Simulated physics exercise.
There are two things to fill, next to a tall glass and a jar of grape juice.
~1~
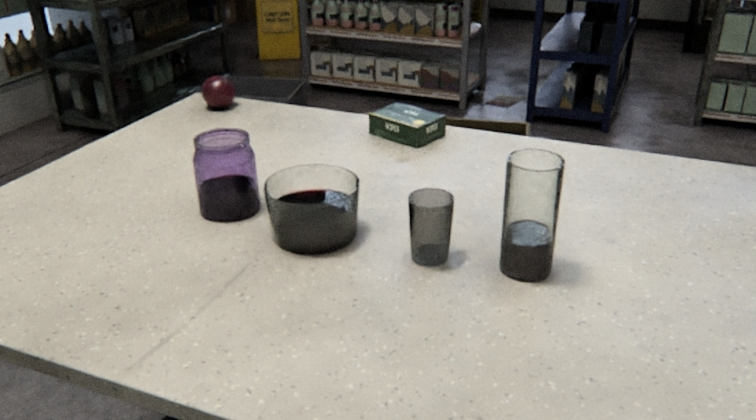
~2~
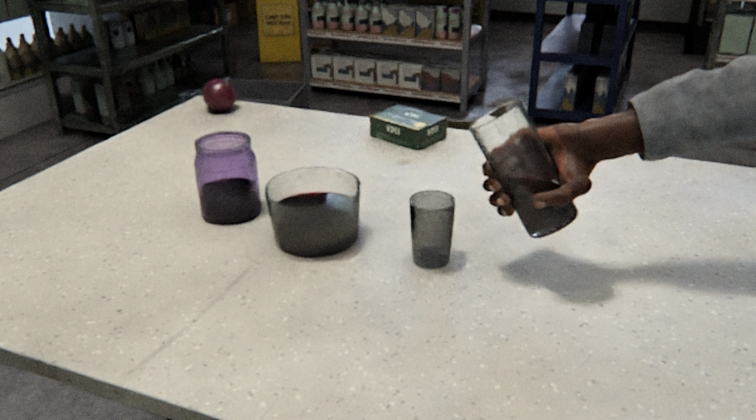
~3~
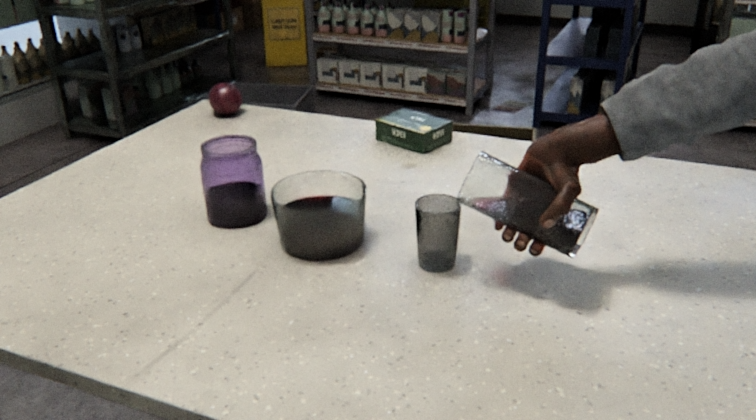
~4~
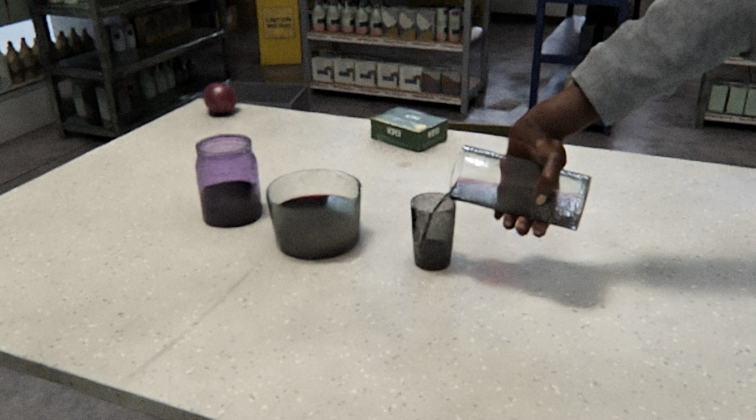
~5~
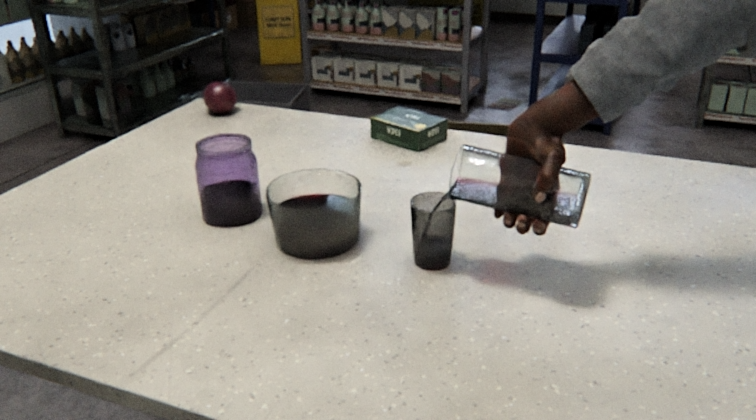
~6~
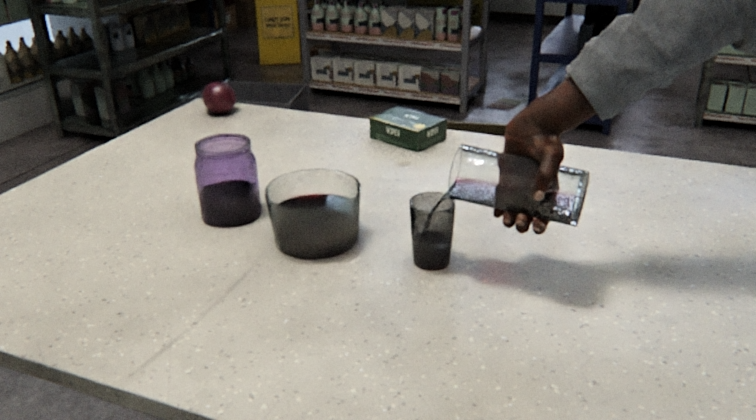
A hand lifts the tall glass, tilts it left and pours dark liquid into the small glass.
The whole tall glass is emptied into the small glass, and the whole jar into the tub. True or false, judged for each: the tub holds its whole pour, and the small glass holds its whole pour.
Tub: True; small glass: True.
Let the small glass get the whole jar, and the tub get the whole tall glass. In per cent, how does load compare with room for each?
The first would be asked to take around 120 per cent of its volume, the second around 60 per cent.
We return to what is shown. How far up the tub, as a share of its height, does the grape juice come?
Level at the end: Close to 70 %.
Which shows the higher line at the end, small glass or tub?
The right one.
Soon after, the small glass is about two thirds full.
Later, the small glass is about three quarters full.
In the end, the tub is about two thirds full; the small glass is about three quarters full.
